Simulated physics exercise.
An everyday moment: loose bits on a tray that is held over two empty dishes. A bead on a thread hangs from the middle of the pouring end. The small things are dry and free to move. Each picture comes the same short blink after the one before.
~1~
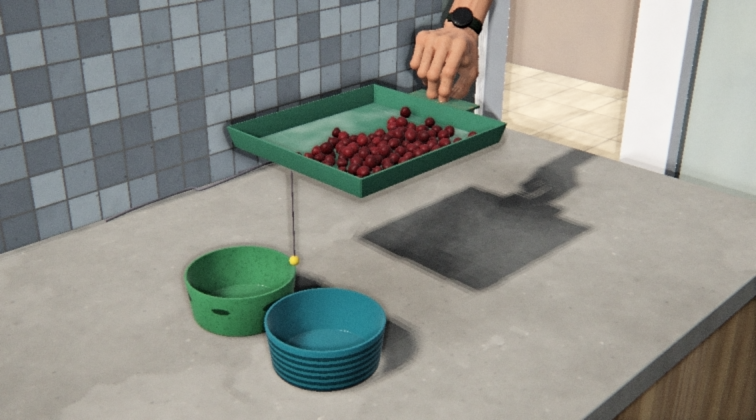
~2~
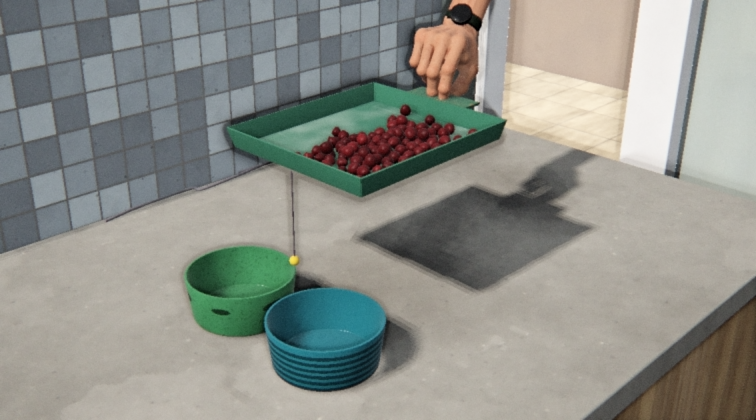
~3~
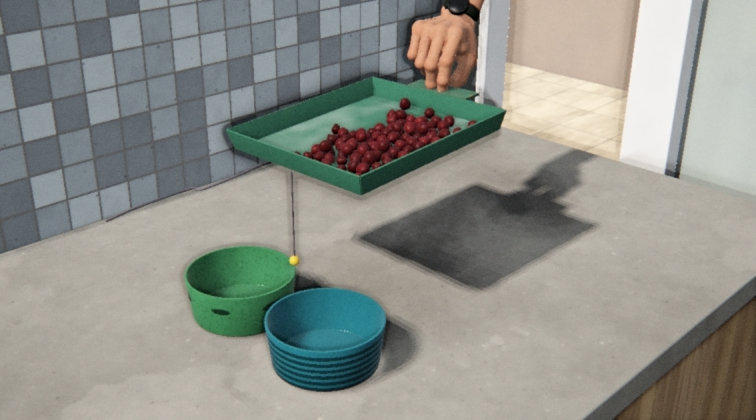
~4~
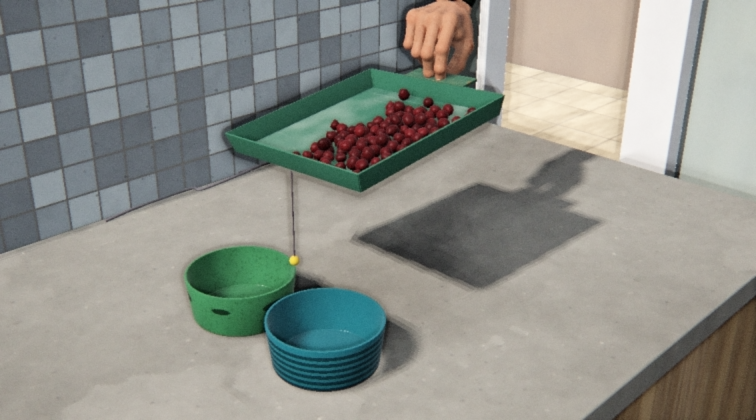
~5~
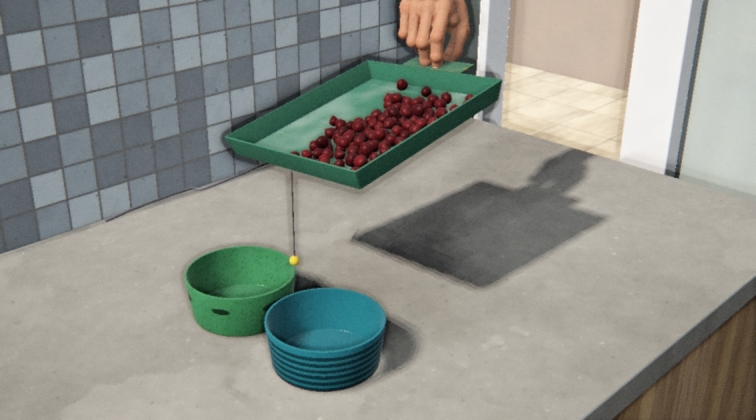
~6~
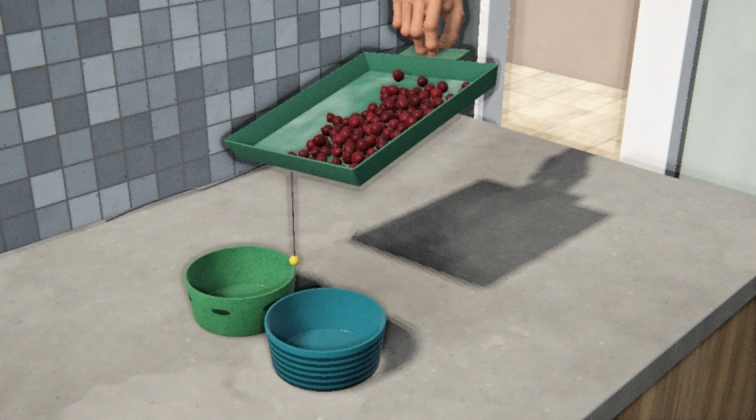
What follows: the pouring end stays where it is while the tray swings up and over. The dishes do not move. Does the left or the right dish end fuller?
The left-hand dish gets more.
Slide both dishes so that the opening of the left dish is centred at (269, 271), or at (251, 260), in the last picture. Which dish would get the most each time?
One: The left dish. Two: The left-hand dish.
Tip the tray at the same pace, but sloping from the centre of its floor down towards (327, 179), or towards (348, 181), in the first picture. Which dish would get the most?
First right, then the dish on the right.
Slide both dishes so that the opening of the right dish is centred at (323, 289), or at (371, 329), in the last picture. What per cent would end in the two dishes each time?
The first gives 70 %, the second 20 %.
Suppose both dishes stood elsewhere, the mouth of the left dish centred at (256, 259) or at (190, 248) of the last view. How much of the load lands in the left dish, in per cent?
About 70 and 40 per cent.
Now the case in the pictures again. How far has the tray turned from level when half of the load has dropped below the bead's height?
Near 110 degrees.
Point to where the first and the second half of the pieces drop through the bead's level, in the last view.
Early half (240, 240), late half (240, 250).
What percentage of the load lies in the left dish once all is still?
It comes to 60 per cent or so.
Shortly afterwards, tray tipped steeply; all but a few on the tray; a little in the air.
Next, tray tipped right over; the bulk on the tray; a little in the left dish; a little outside both; only a few in the air.
Some moments later, tray tipped past a quarter turn; near two thirds in the left dish; near a third outside both.
In the end, tray tipped past a quarter turn; none at all in the right dish; near two thirds in the left dish; near a third outside both.
